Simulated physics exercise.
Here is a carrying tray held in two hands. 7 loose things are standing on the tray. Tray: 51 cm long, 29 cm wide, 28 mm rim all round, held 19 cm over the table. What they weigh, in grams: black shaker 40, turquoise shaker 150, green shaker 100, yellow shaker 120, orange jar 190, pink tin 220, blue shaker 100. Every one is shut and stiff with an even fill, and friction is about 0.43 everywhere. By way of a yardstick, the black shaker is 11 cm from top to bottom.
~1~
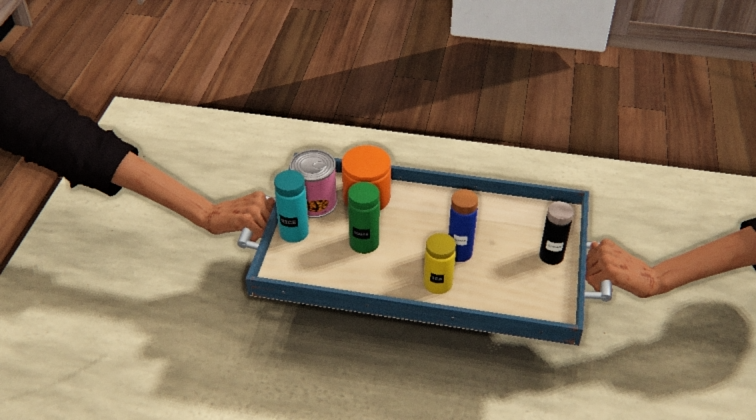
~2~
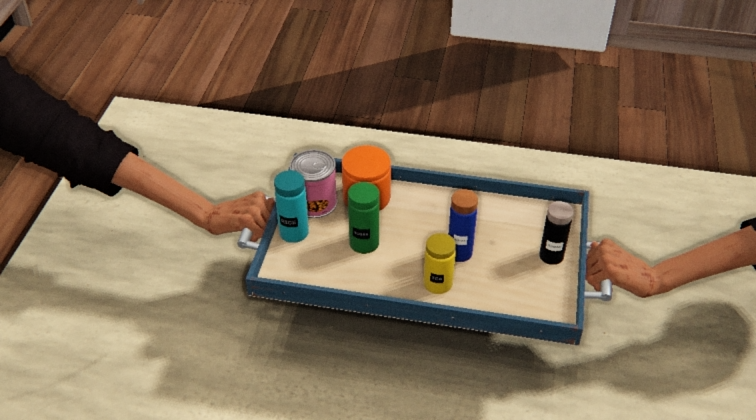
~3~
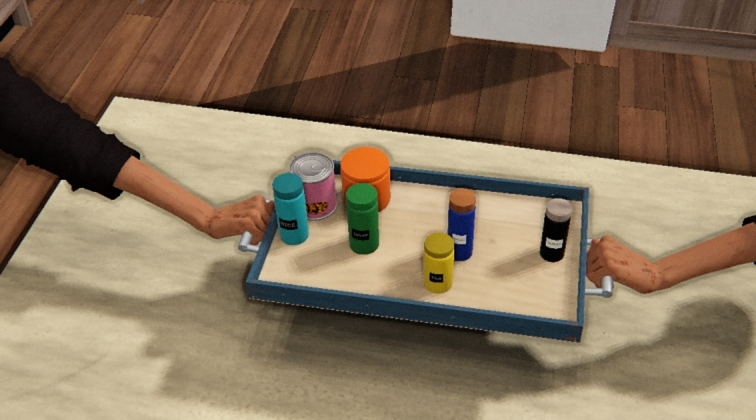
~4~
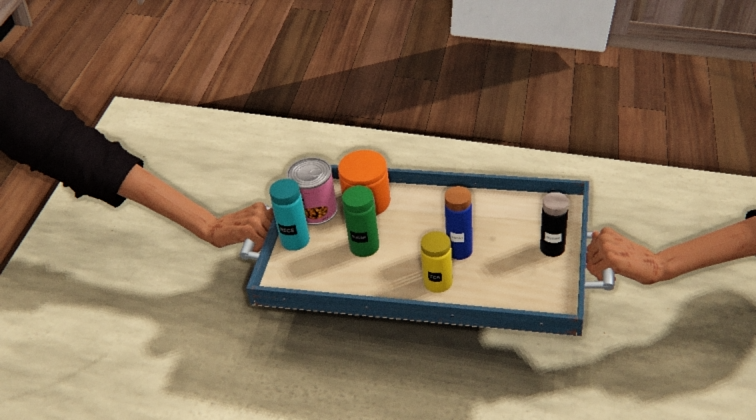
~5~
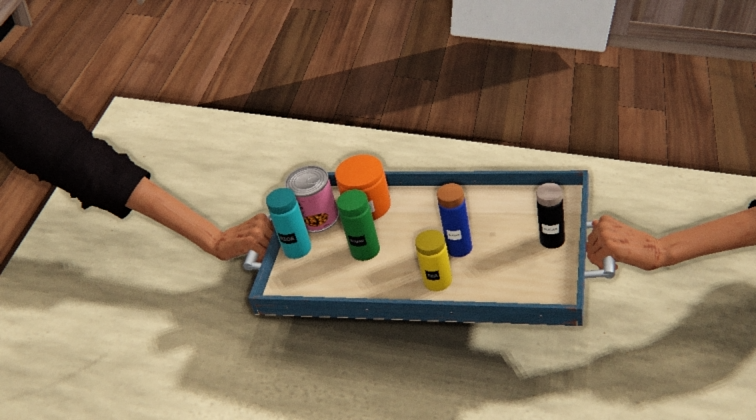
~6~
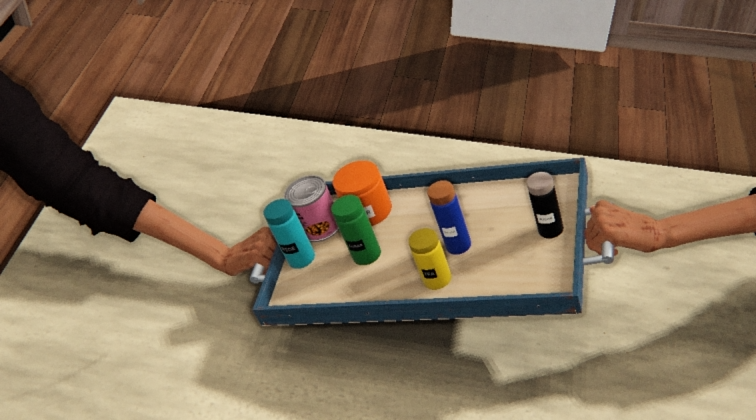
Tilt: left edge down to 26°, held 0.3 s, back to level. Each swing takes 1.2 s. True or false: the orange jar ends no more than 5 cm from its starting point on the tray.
True.
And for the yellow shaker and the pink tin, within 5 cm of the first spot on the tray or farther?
As for the yellow shaker, it winds up somewhere else, and the pink tin remains where it was.
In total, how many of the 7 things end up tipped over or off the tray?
It adds up to 4.
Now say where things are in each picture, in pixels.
In the first picture, tray level; orange jar (367, 179); black shaker (556, 234).
In the second picture, tray level; green shaker (364, 218); yellow shaker (439, 264).
In the third picture, tilt 2°, left edge down; pink tin (313, 186); blue shaker (461, 225).
In the fourth picture, tilt 5°, left edge down; black shaker (554, 225); turquoise shaker (290, 215).
In the fifth picture, tilt 11°, left edge down; green shaker (359, 226); yellow shaker (434, 261).
In the sixth picture, tilt 17°, left edge down; orange jar (363, 194); pink tin (313, 209).
Then, 0.50 s after the last picture, tilt 26°, left edge down; blue shaker on its side; black shaker on its side; turquoise shaker tipped 38° from how it sat.
Then, 0.80 s after the last picture, tilt 26°, left edge down; turquoise shaker now off the tray; orange jar slid 2 cm near (351, 204); black shaker on its side.
Then, 1.00 s after the last picture, tilt 25°, left edge down; green shaker now off the tray; orange jar slid 2 cm near (351, 203); black shaker on its side.
Then, 1.40 s after the last picture, tilt 13°, left edge down; orange jar slid 2 cm near (350, 191); black shaker on its side; blue shaker on its side.
At rest, off the tray, turquoise shaker and green shaker; tipped over on the tray, black shaker and blue shaker; not toppled but over 5 cm from the start, yellow shaker; the other 2 in place, give or take 5 cm. In the last view, orange jar near (353, 177).
